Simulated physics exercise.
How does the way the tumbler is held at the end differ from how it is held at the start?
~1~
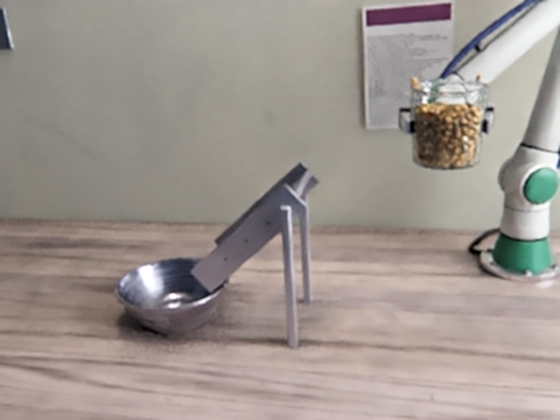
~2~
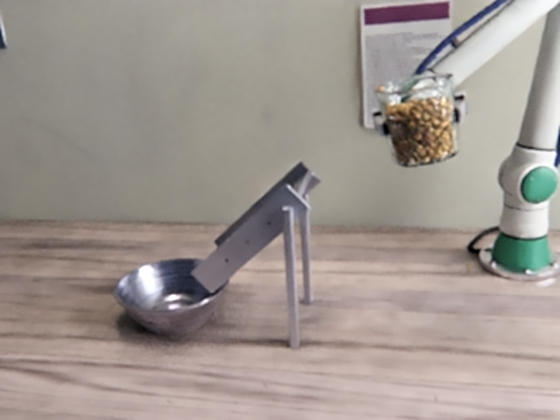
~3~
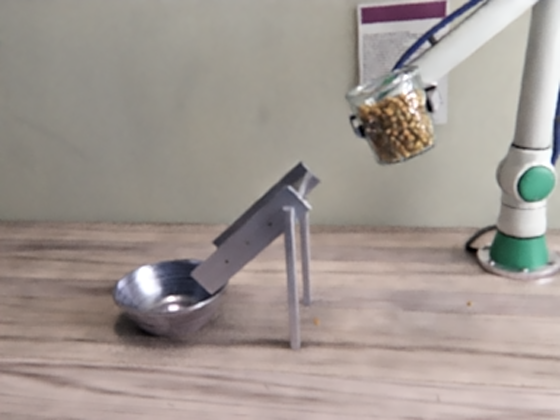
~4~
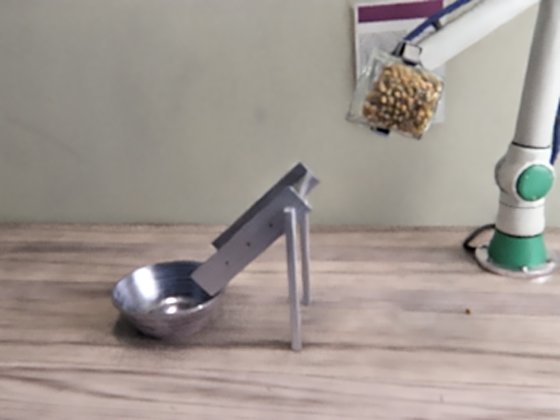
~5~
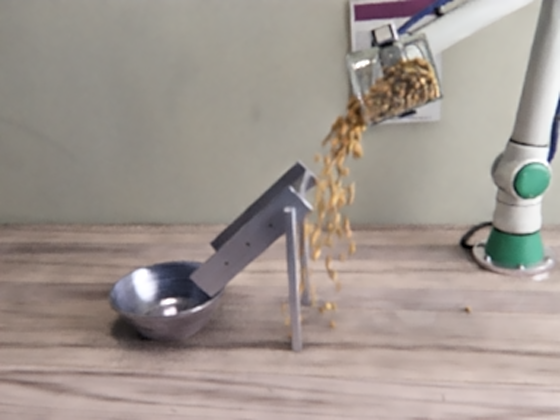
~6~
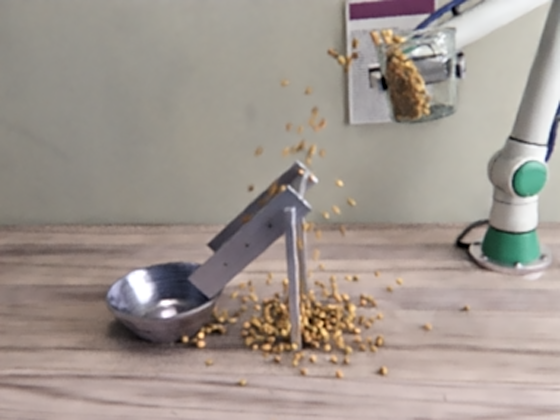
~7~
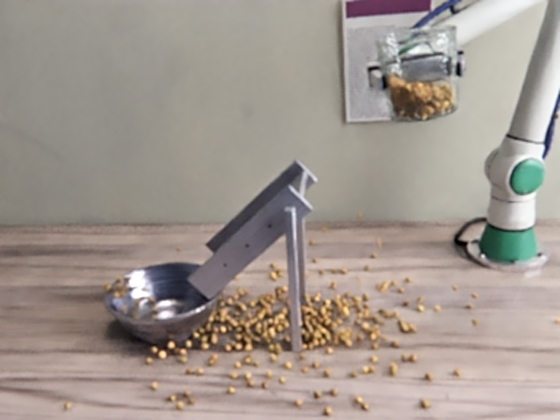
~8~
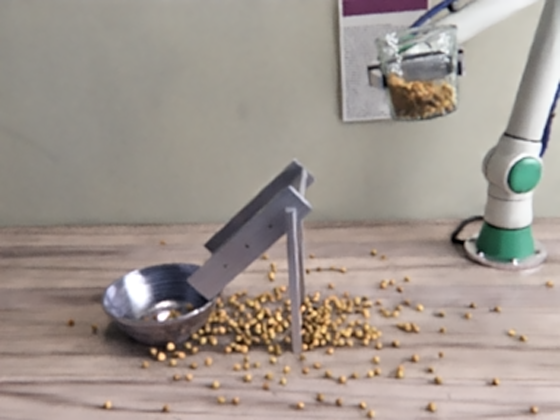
At the start the tumbler is held upright, while at the end it is left leaning slightly to the left.
